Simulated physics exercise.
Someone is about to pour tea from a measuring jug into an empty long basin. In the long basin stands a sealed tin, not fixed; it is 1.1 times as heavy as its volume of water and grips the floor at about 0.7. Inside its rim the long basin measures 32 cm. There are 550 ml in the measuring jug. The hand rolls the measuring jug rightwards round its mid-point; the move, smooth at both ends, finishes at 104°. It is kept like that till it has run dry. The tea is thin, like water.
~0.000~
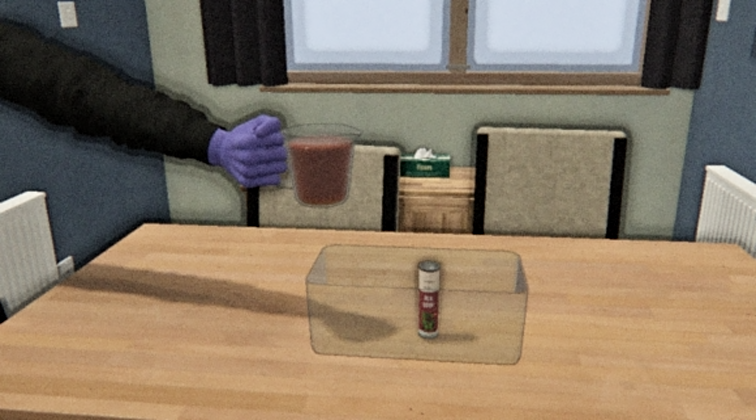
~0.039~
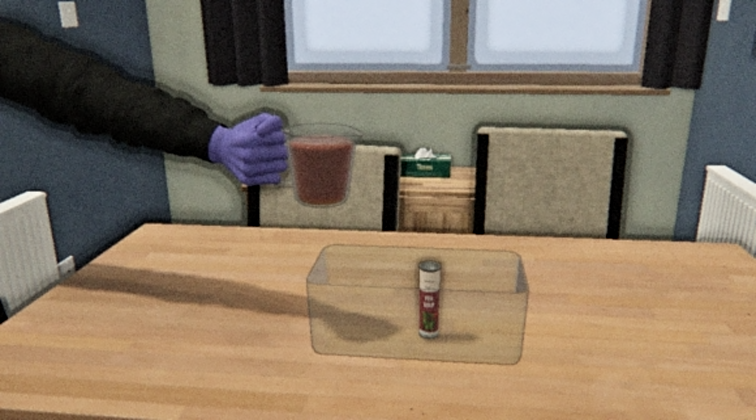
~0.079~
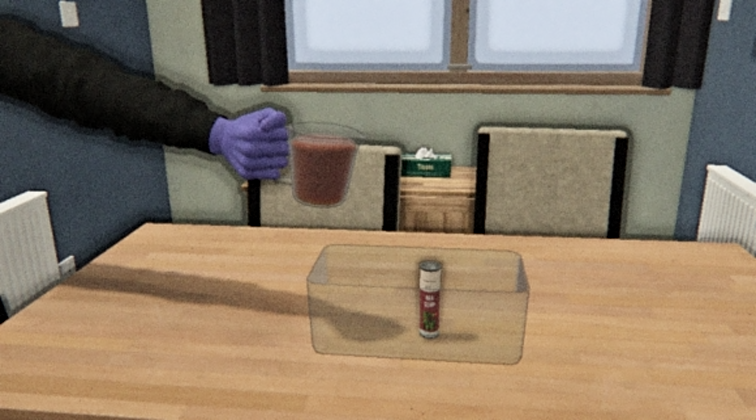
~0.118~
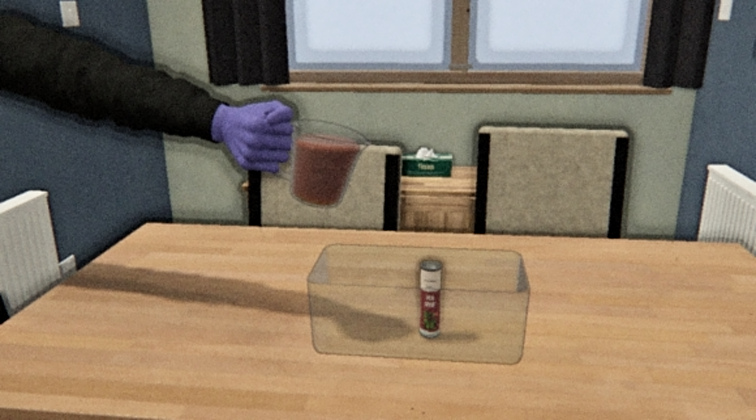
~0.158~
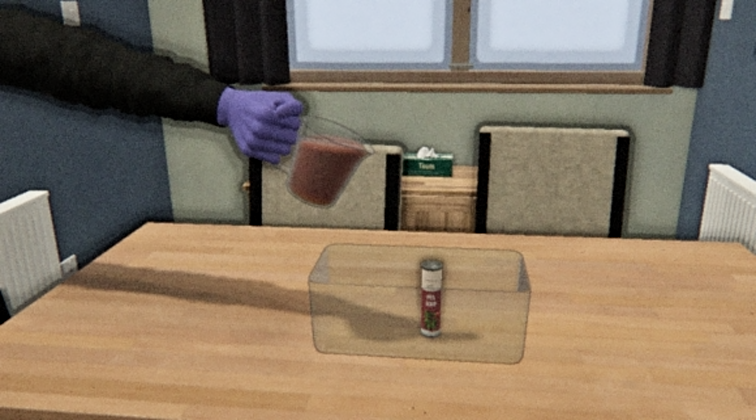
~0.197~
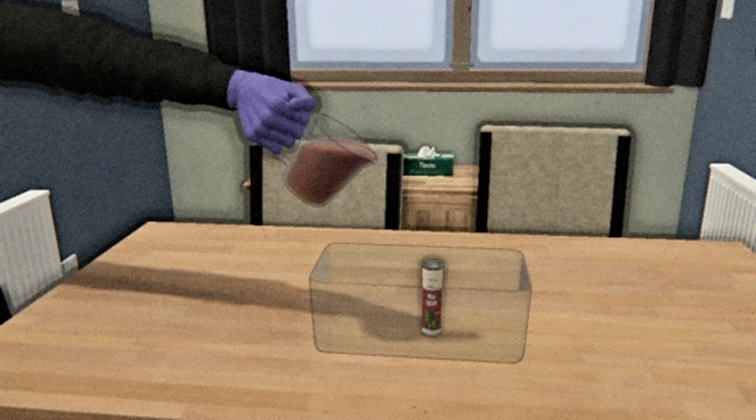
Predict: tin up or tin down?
It falls.
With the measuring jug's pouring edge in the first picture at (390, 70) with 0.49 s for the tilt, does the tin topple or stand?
Then it remains upright.
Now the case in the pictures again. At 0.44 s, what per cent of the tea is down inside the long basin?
Near 20 in a hundred.
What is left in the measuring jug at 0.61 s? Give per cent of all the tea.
About 9 per cent.
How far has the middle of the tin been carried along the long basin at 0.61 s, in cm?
About 3 cm.
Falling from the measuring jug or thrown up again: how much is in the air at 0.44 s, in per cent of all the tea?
Near 38 in a hundred.
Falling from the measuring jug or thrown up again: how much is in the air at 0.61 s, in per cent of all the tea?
About 18 per cent.
By 0.44 s the tilt is 101° and 44 per cent is still to pour; the tin stands where it began.
By 0.61 s the tilt is 104° and 9 per cent is still to pour; the tin leans 13°.
By 0.79 s the tilt is 104° and 1 per cent is still to pour; the tin lies on its side.
By 0.99 s the tilt is 104° and 0 per cent is still to pour; the tin lies on its side.
At rest the tin lies on its side.
